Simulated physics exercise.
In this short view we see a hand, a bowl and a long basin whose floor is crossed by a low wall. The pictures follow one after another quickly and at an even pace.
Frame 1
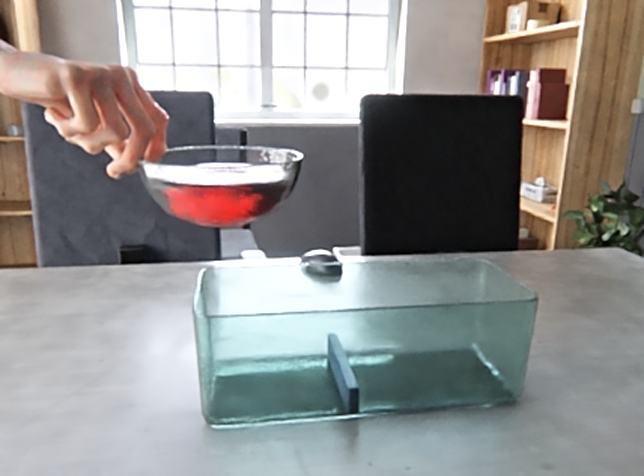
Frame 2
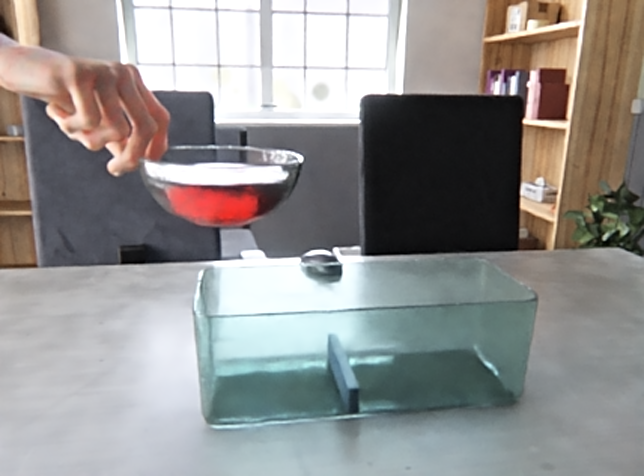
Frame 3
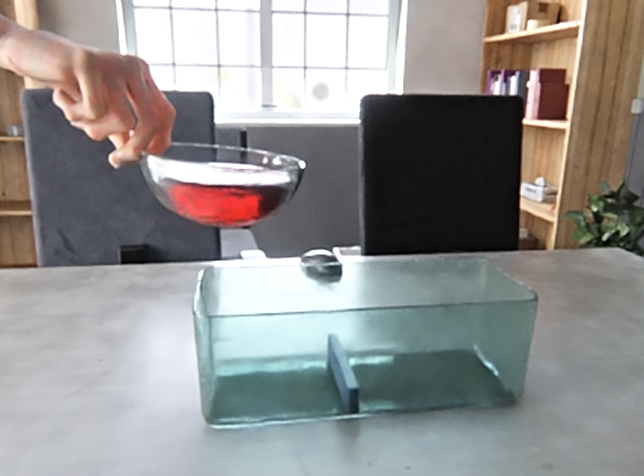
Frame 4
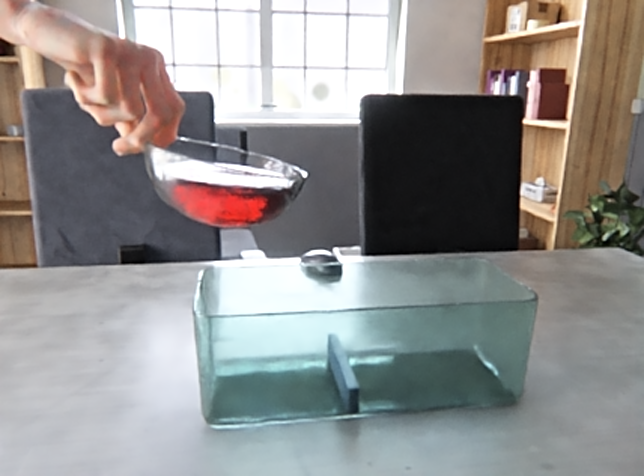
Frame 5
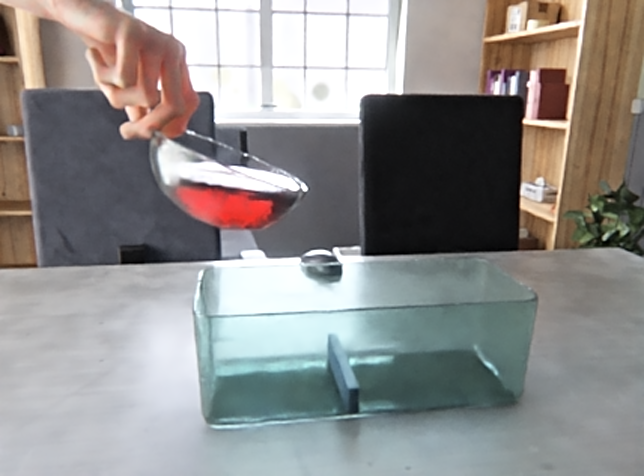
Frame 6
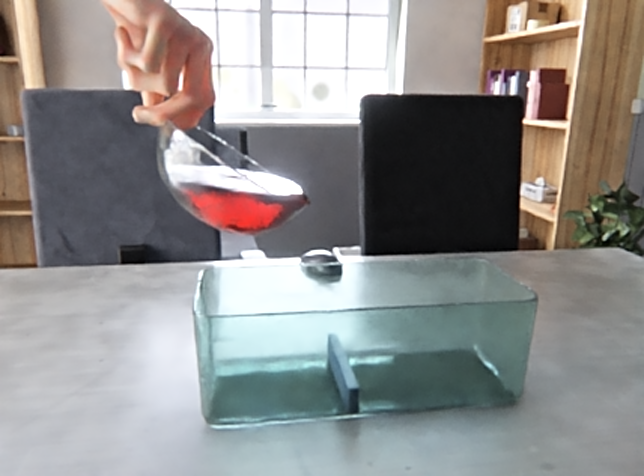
The clip shows a hand holding a clear glass bowl of red liquid above a long greenish basin with a low wall across its floor; the hand gradually tilts the bowl steeply to the right, bringing the liquid to its lowered edge.
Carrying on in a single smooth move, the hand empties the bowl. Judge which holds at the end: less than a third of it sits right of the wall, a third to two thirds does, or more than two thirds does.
A third to two thirds sits right of the wall.
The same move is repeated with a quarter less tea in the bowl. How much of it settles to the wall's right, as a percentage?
About 35 in a hundred.
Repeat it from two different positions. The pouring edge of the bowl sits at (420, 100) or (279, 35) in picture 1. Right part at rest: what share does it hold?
It works out to around 75 % and then around 50 %.
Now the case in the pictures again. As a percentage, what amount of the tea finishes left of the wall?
About 50 per cent.
A moment on, the bowl is tipped on its side and 5 per cent is still to pour, 41 is left of the wall and 34 right of it.
Next, the bowl is tipped right over and 0 per cent is still to pour, 53 is left of the wall and 44 right of it.
Then the bowl is tipped right over and 0 per cent is still to pour, 51 is left of the wall and 46 right of it.
Later the bowl is tipped right over and 0 per cent is still to pour, 52 is left of the wall and 46 right of it.
In the end 52 per cent lies left of the wall, 46 right of it and 3 outside.
